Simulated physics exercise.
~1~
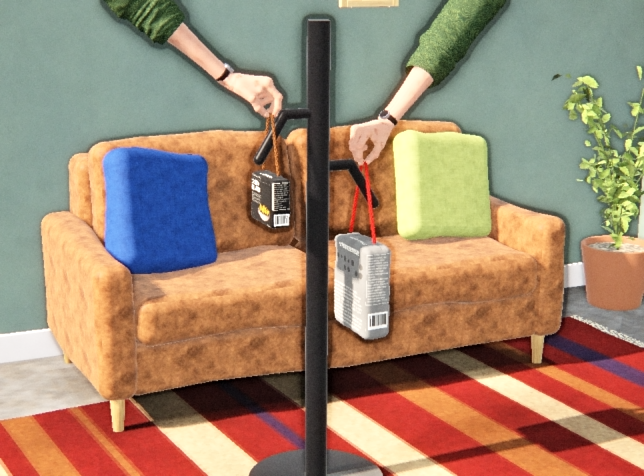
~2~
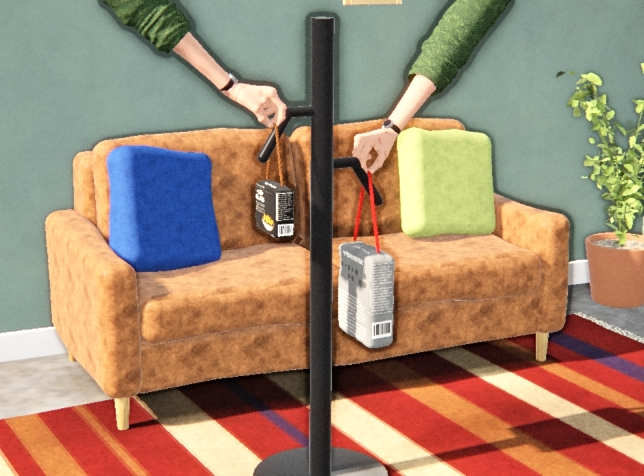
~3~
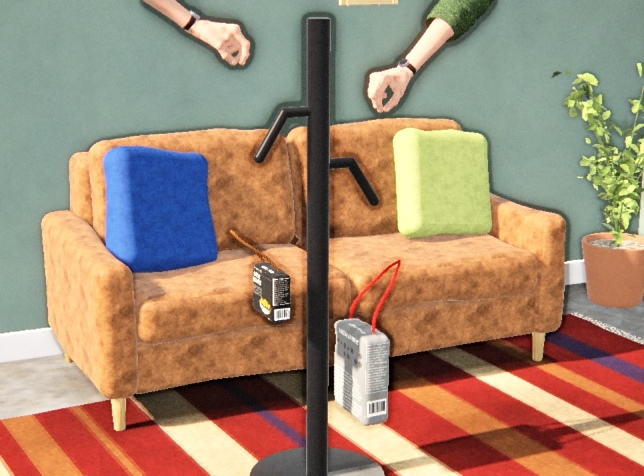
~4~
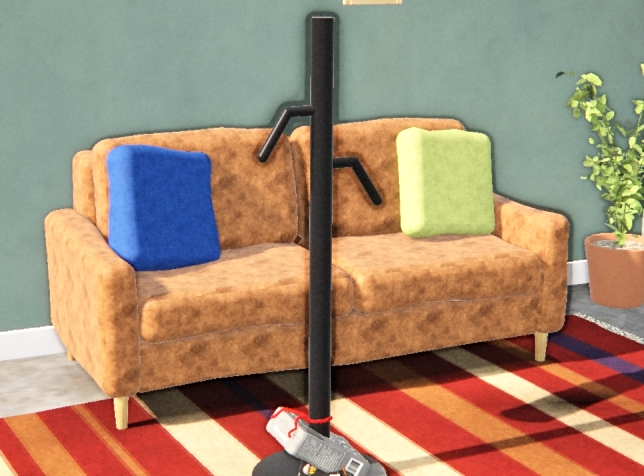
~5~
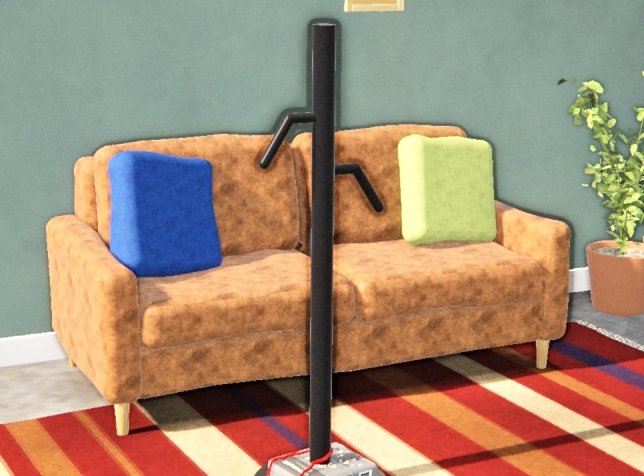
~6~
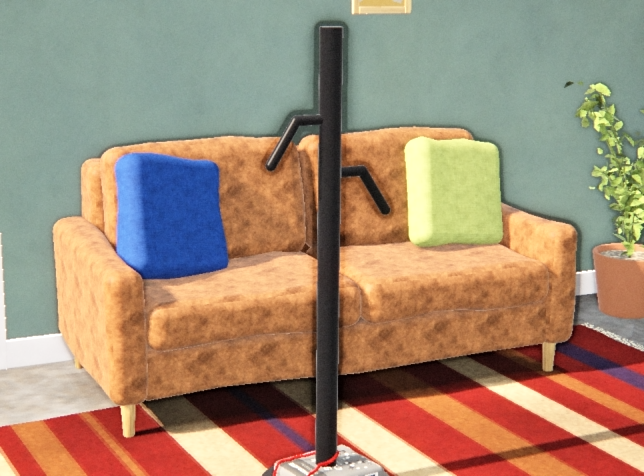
Two hands in green sleeves reach in from above, holding a small black pouch and a larger grey sack by their loops beside the pegs of a black coat stand. The stand rises from a striped rug before an orange-brown sofa with a blue cushion at left and a lime one at right, seen from the front by a gently swaying camera. The hands lower both items slightly, then let go and draw back. Both drop past the pegs. The grey sack tips over at the stand's foot and ends lying there, the black pouch no longer visible.
